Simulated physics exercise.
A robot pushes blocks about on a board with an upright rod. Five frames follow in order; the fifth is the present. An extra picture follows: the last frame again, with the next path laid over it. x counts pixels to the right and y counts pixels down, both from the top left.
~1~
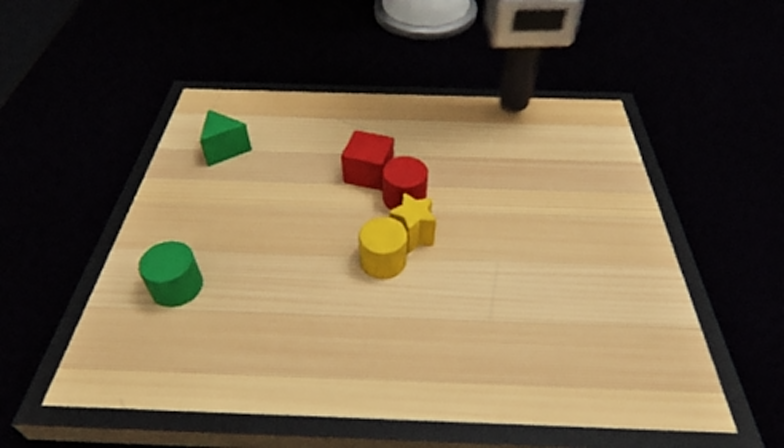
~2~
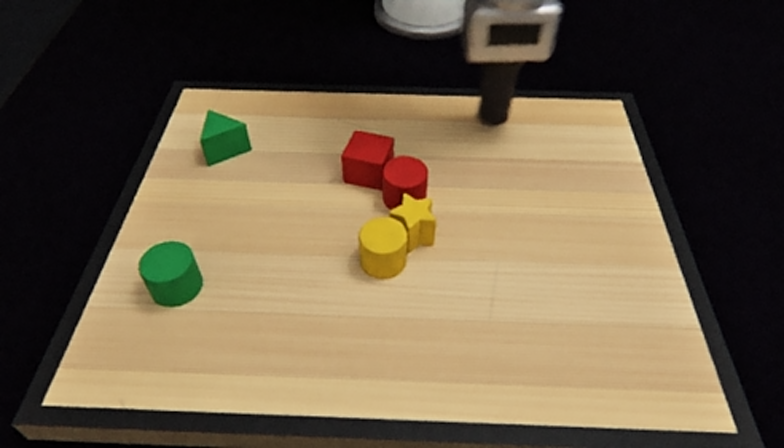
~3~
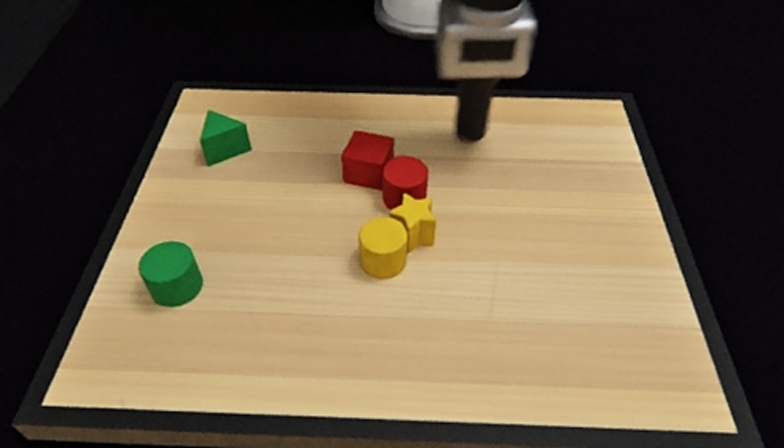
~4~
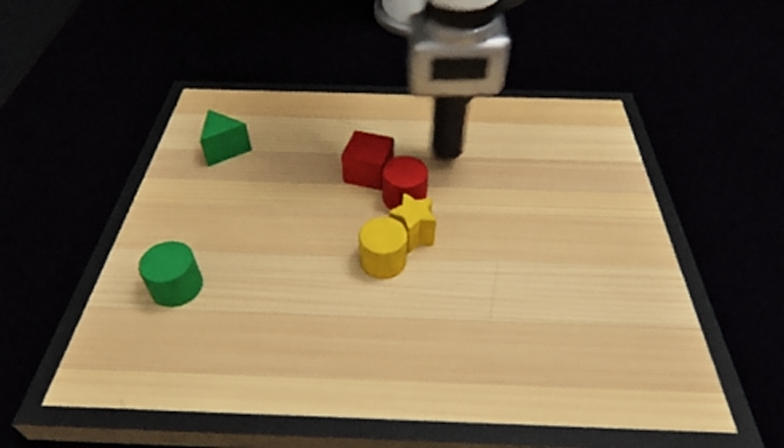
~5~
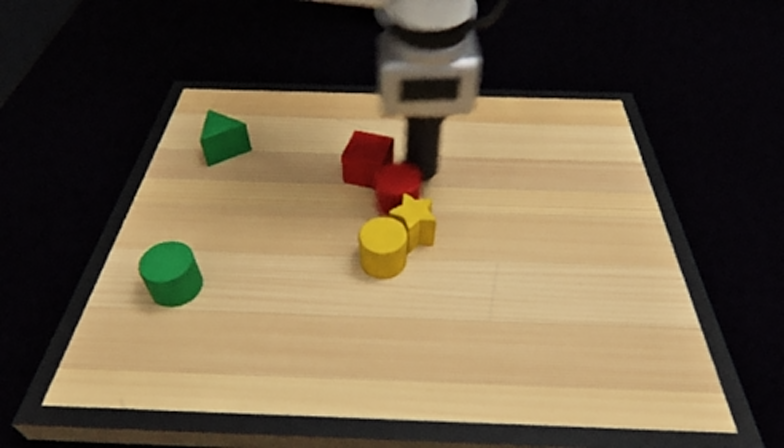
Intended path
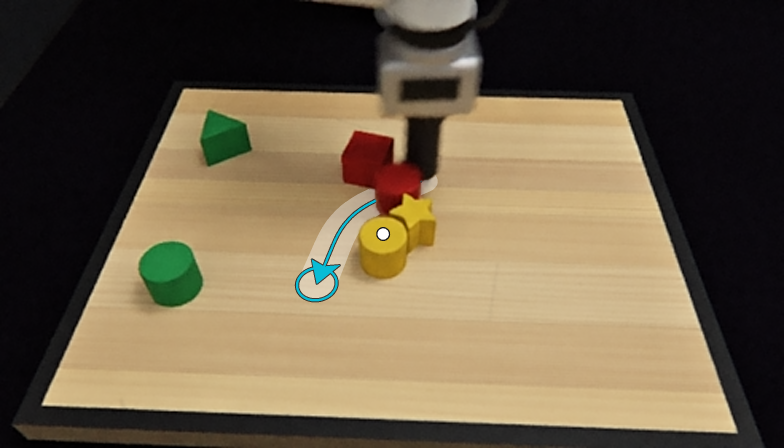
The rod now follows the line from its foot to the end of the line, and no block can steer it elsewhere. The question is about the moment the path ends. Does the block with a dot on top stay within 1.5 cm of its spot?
I expect not.
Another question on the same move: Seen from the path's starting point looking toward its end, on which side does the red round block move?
Towards the left-hand side.
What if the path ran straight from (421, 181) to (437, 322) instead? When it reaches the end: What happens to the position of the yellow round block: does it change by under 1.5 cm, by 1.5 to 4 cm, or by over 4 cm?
It falls in the 1.5 to 4 cm band.
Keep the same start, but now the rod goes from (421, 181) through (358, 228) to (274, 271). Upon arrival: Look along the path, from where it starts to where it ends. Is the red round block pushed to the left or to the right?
Taking start-to-end as forward, the block's sideways shift goes to the left.
The drawn path runs from (421, 181) by way of (373, 202) and (337, 236) to (317, 284); the dot is on the yellow round block.
What follows on the original path. One third of the way, rod (372, 192); red square block (359, 146), turned 30° clockwise; yellow round block (383, 238); red round block (361, 205); yellow star block (415, 213).
Two thirds of the way, rod (336, 226); red square block (359, 146), turned 30° clockwise; yellow round block (388, 253); red round block (338, 244); yellow star block (415, 213).
At the end, rod (315, 274); red square block (359, 146), turned 30° clockwise; yellow round block (389, 254); red round block (340, 289); yellow star block (415, 213).
